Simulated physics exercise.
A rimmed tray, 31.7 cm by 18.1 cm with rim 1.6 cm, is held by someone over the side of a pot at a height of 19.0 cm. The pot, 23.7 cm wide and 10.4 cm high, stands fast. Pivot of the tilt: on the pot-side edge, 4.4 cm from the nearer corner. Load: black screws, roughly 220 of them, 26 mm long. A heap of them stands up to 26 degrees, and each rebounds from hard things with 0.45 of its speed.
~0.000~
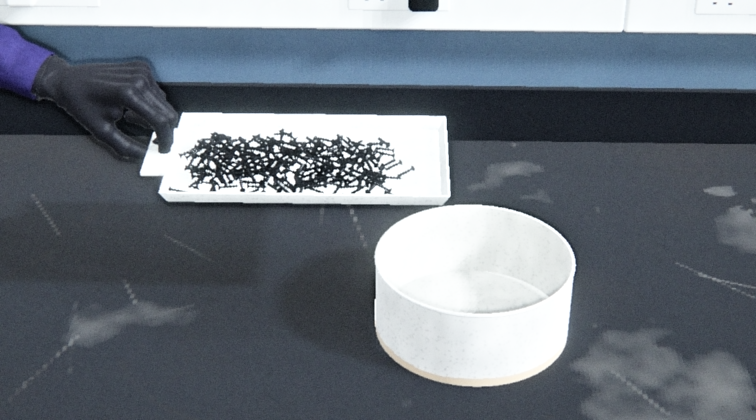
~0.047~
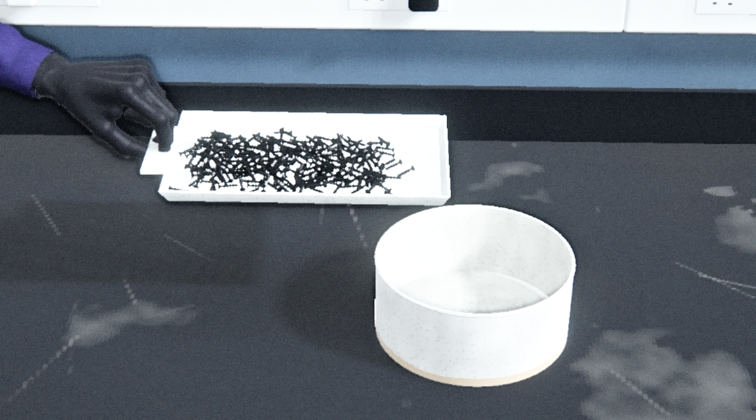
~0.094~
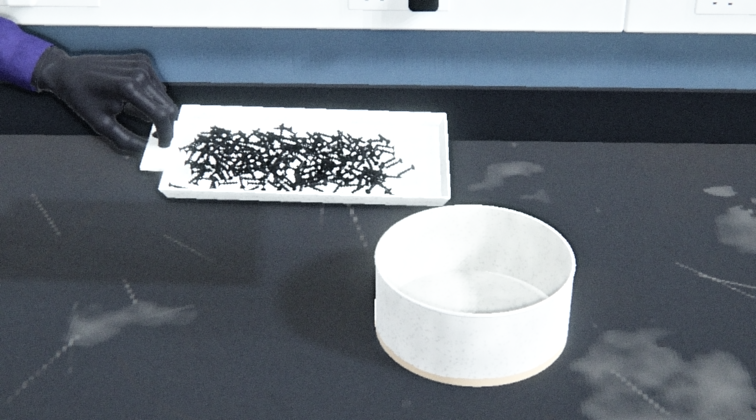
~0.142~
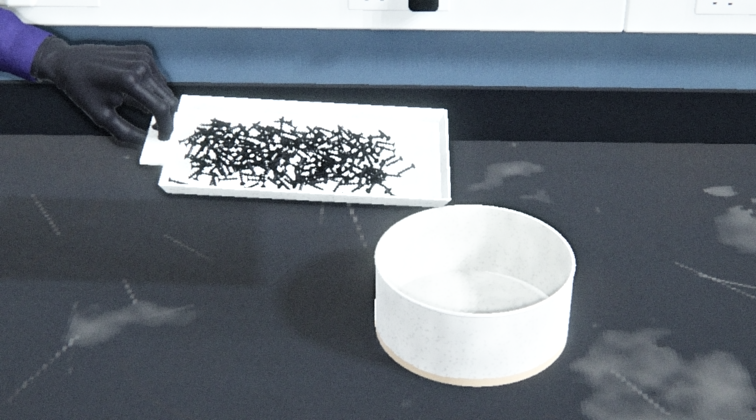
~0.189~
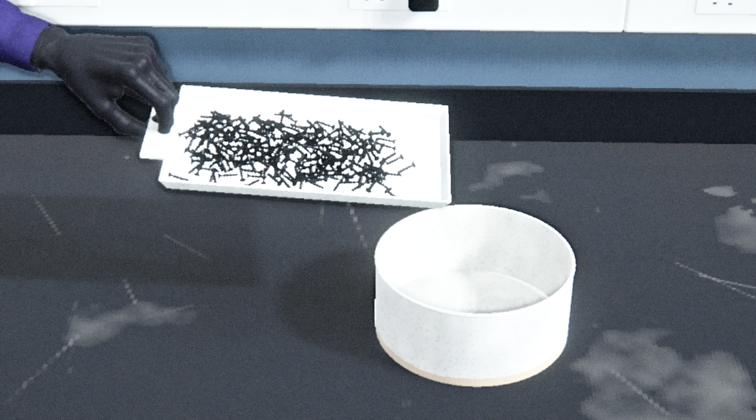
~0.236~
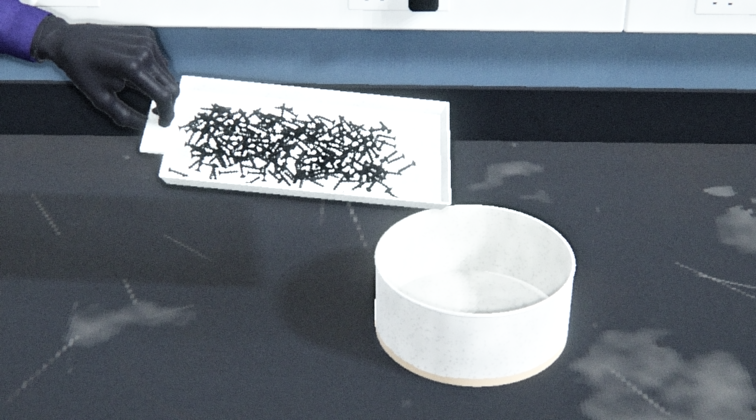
A white tray heaped with small black screws, held at its left end by a black-gloved hand, started out level, then its left side rose slightly while the round white pot stayed still.
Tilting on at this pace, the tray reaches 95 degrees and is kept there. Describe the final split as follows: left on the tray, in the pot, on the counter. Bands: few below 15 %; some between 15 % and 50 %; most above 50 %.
Tray: Few; pot: Most; counter: Some.
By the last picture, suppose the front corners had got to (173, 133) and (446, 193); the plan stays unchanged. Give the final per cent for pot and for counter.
In the pot: 65 per cent; on the counter: 35 per cent.
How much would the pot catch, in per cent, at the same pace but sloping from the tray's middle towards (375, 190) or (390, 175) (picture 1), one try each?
The share comes to roughly 95 in a hundred, then roughly 100 in a hundred.
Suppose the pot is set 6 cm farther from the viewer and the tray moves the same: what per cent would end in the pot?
In that setup it would come to near 40 per cent.
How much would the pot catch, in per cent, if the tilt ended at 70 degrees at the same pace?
About 65 in a hundred would end up in the pot.
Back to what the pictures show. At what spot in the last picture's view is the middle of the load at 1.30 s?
Load centre, approx.: (423, 342) px.
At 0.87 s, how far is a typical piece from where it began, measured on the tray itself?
By then it sits near 10 cm from where it began.
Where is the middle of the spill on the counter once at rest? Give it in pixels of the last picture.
It comes to rest with its centre close to (370, 381).
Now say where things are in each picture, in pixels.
The first picture shows tray tilt 0 degrees, front corners at (167, 189) and (442, 193); middle of the pieces at (287, 162); pot at (475, 257).
The second picture shows tray tilt 1 degrees, front corners at (167, 188) and (443, 193); middle of the pieces at (287, 161).
The third picture shows tray tilt 2 degrees, front corners at (167, 185) and (443, 194); middle of the pieces at (287, 158).
The fourth picture shows tray tilt 5 degrees, front corners at (167, 181) and (443, 196), lowest corner right front; middle of the pieces at (287, 154).
The fifth picture shows tray tilt 8 degrees, front corners at (167, 176) and (443, 197), lowest corner right front; middle of the pieces at (287, 149).
The sixth picture shows tray tilt 11 degrees, front corners at (167, 172) and (443, 199), lowest corner right front; middle of the pieces at (288, 145); pot at (475, 257). Its pace works out near 60 degrees a second.
After 0.87 s, tilt 50 degrees; the tray holds 90 %, the pot 0 %.
Then, at 1.30 s, tilt 77 degrees; the tray holds 15 %, the pot 50 %.
After 1.80 s, tilt 95 degrees; the tray holds 0 %, the pot 70 %.
In the end, at 2.1 s, tray 0 %, pot 70 %, counter 30 %.
